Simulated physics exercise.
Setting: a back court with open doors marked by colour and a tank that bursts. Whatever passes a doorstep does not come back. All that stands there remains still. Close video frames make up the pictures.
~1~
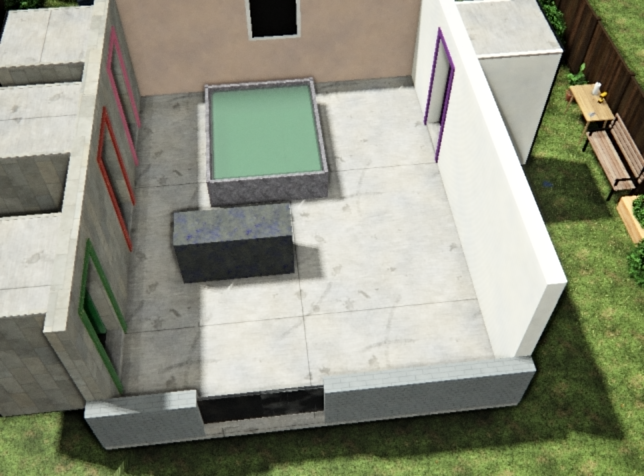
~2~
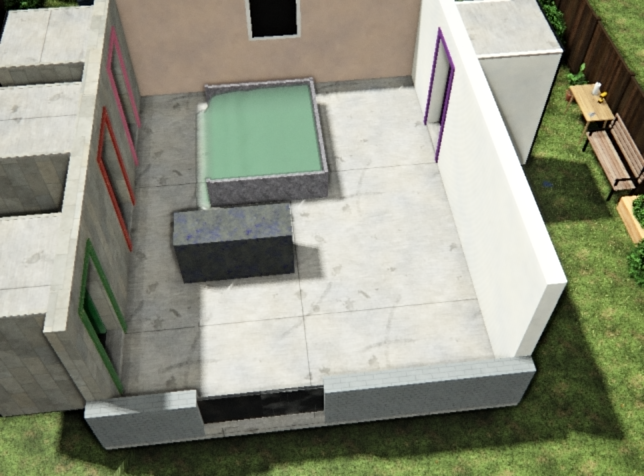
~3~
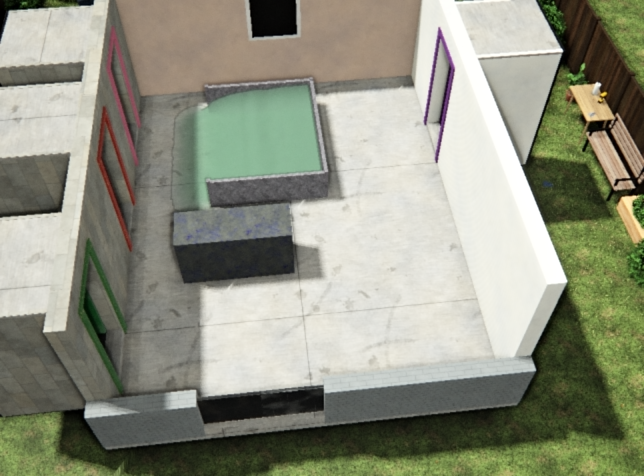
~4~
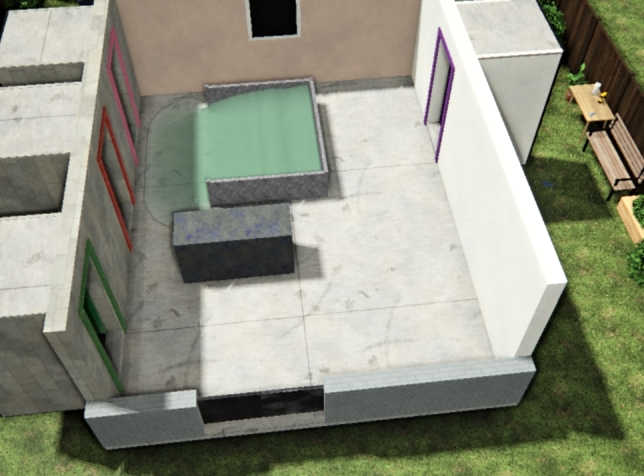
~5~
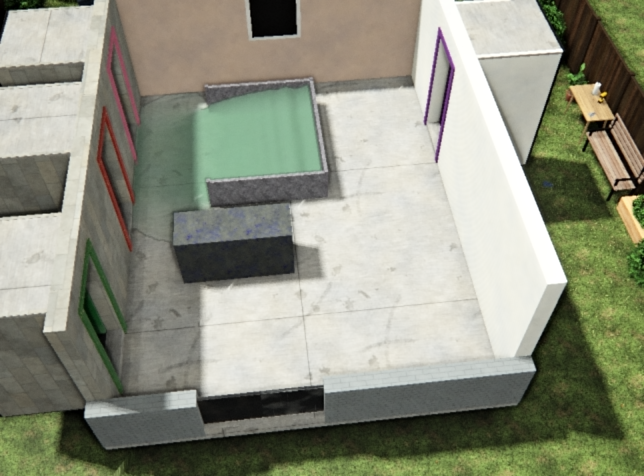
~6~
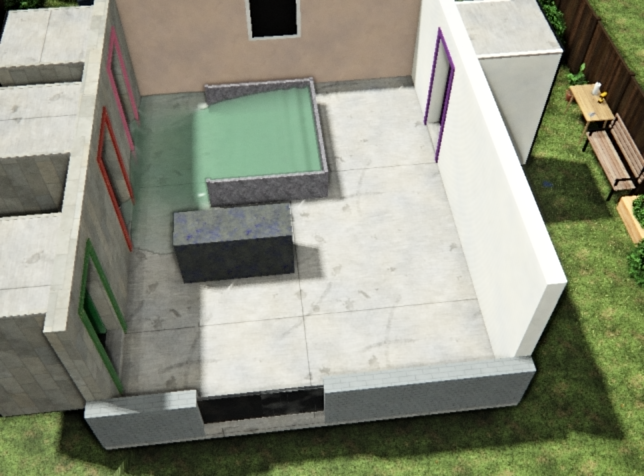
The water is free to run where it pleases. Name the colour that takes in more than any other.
Pink.
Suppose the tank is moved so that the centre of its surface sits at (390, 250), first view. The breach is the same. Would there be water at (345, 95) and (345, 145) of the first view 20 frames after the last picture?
Point one left dry, point two left dry.
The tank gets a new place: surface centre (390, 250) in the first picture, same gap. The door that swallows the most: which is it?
My guess is the one in green.
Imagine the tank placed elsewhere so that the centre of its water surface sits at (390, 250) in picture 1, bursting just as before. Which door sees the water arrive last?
Answer: The door marked purple.
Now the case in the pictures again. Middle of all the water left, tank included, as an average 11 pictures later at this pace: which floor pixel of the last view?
It is near (200, 165).
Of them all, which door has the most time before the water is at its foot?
The purple one.
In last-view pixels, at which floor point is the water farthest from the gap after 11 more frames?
About (121, 399).
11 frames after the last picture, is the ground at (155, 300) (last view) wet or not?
Soaked.
A moment on, water covers 20 % of the floor; red door some in, pink door a lot in, purple door not reached, green door not reached.
Next, water covers 25 % of the floor; red door a lot in, pink door a lot in, purple door not reached, green door wet at the sill, nothing in.
Then, water covers 40 % of the floor; red door a lot in, pink door a lot in, purple door not reached, green door wet at the sill, nothing in.
Later, water covers 85 % of the floor; red door a lot in, pink door a lot in, purple door wet at the sill, nothing in, green door wet at the sill, nothing in.
In the end, water covers 95 % of the floor; red door a lot in, pink door a lot in, purple door wet at the sill, nothing in, green door wet at the sill, nothing in; the pink door has let in the most.
